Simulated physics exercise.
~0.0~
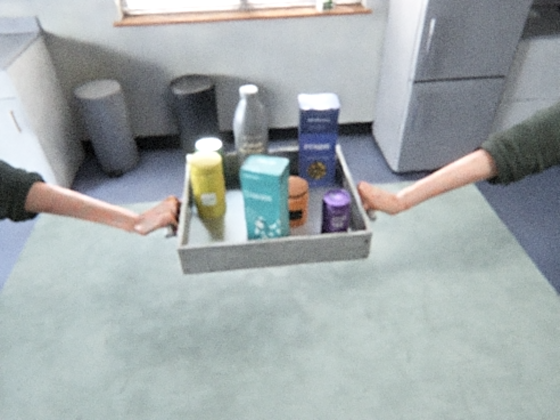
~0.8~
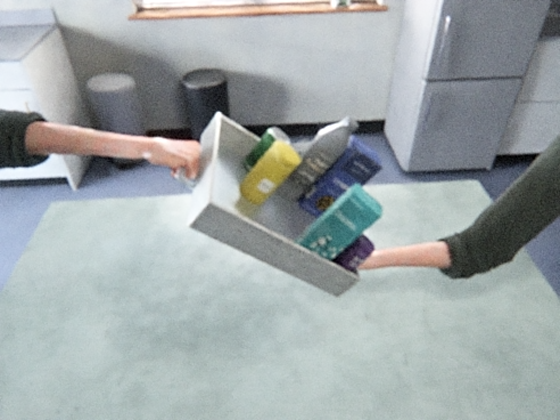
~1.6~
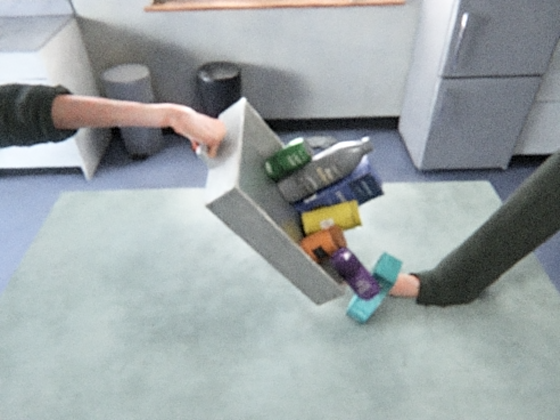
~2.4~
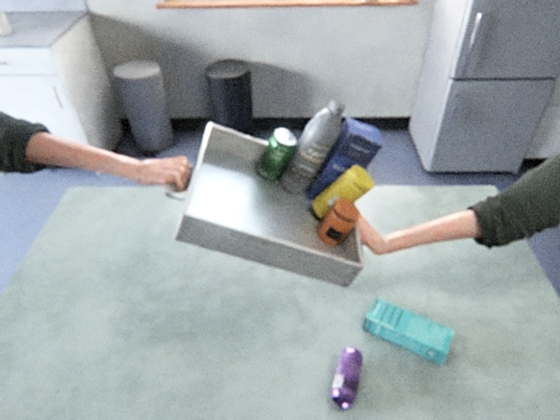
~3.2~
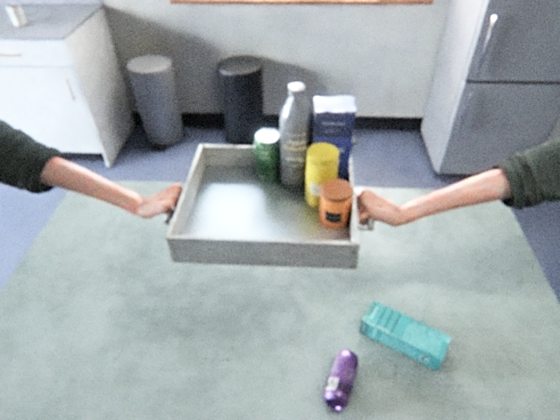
The clip opens on two hands holding a shallow, open grey crate of cartons, jars, a can and a grey bottle above a pale green surface. The hands tip it steeply, right side down, and the contents lean and slide to the right. As it stays tilted, the turquoise carton and the purple can tumble over the right side. The crate begins to come back up, with those two lying below it. Finally it is held level, with the green can, grey bottle, blue carton, yellow jar and orange jar upright inside, gathered towards the right.
